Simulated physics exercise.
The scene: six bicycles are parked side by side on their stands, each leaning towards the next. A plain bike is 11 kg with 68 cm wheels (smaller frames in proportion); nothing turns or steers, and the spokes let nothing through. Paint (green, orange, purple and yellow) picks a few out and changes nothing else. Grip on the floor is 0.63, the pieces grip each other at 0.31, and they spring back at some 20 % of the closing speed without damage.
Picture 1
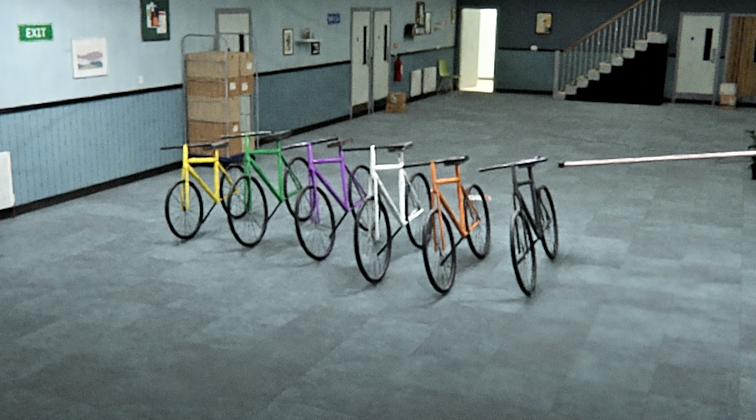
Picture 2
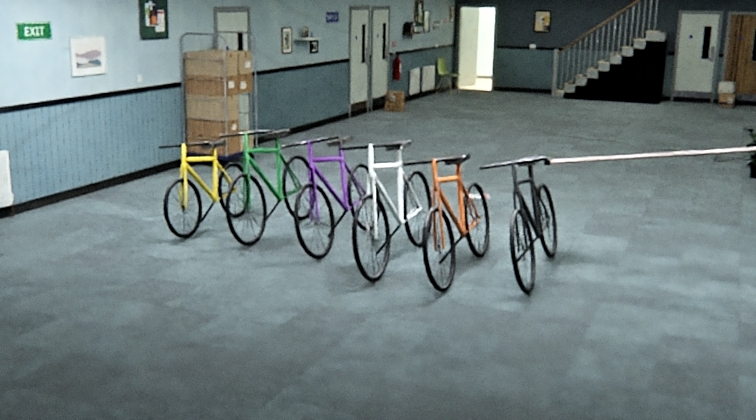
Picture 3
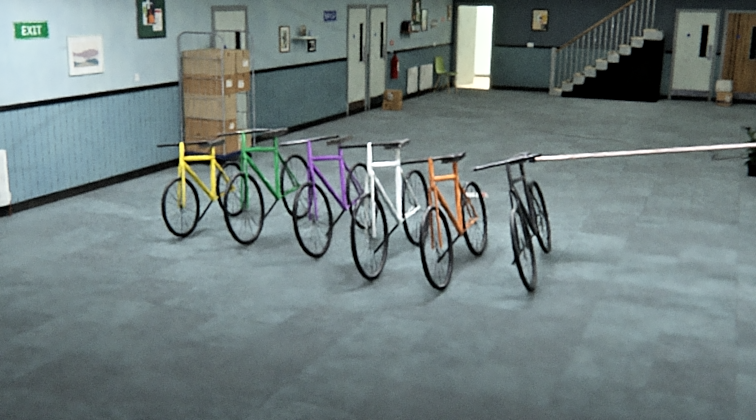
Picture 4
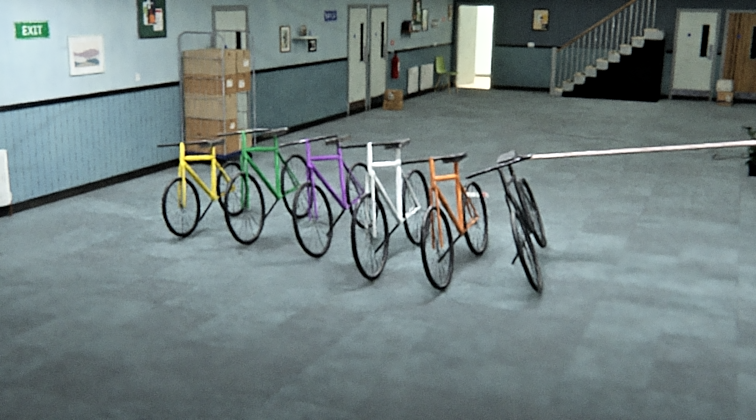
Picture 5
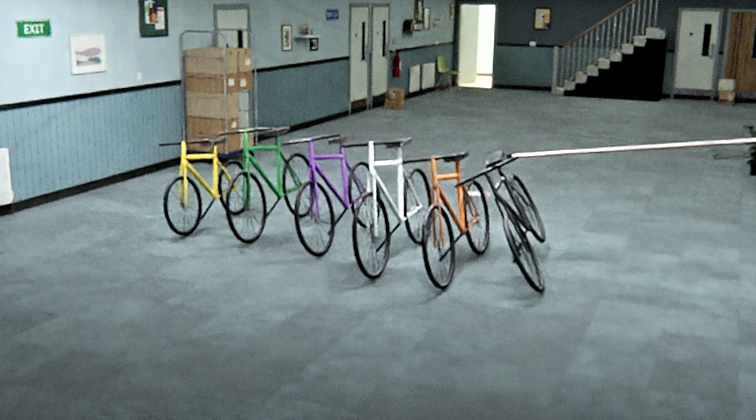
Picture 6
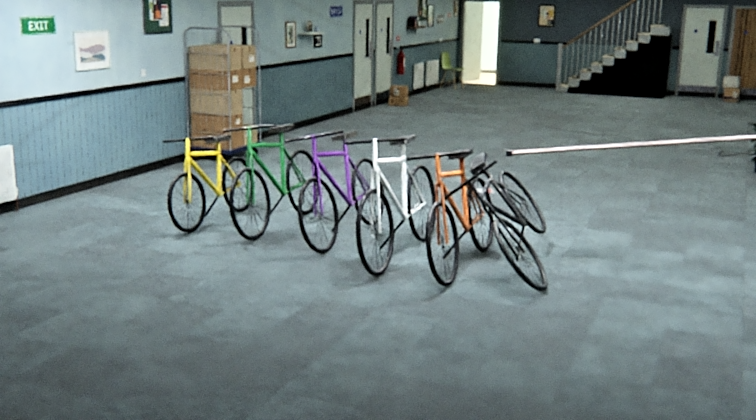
A pole pushing the black bicycle at the right of a row of six, leaning it leftward against the orange one.
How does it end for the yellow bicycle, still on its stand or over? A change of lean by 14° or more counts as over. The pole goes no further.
The yellow bicycle topples.
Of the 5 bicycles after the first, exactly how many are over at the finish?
It comes to 5.
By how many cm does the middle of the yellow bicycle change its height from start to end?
It ends some 20 cm lower.
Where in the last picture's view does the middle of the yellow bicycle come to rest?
Near (164, 192).
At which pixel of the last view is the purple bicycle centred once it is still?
At about (228, 203).
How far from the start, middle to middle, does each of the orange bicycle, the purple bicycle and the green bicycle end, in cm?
About: Orange 80, purple 110, green 80.
Then, 1.60 s past the last view, 2 of the 5 other bicycles over; yellow bicycle unmoved; orange bicycle 49° from how it stood.
Then, 2.80 s past the last view, 5 of the 5 other bicycles over; yellow bicycle 19° from how it stood; orange bicycle 74° from how it stood.
In the end, 5 of the 5 other bicycles over; yellow bicycle 72° from how it stood; orange bicycle 74° from how it stood; green bicycle 72° from how it stood. Not one is left standing. From the last view, middles, yellow bicycle near (164, 192), orange bicycle near (364, 231).
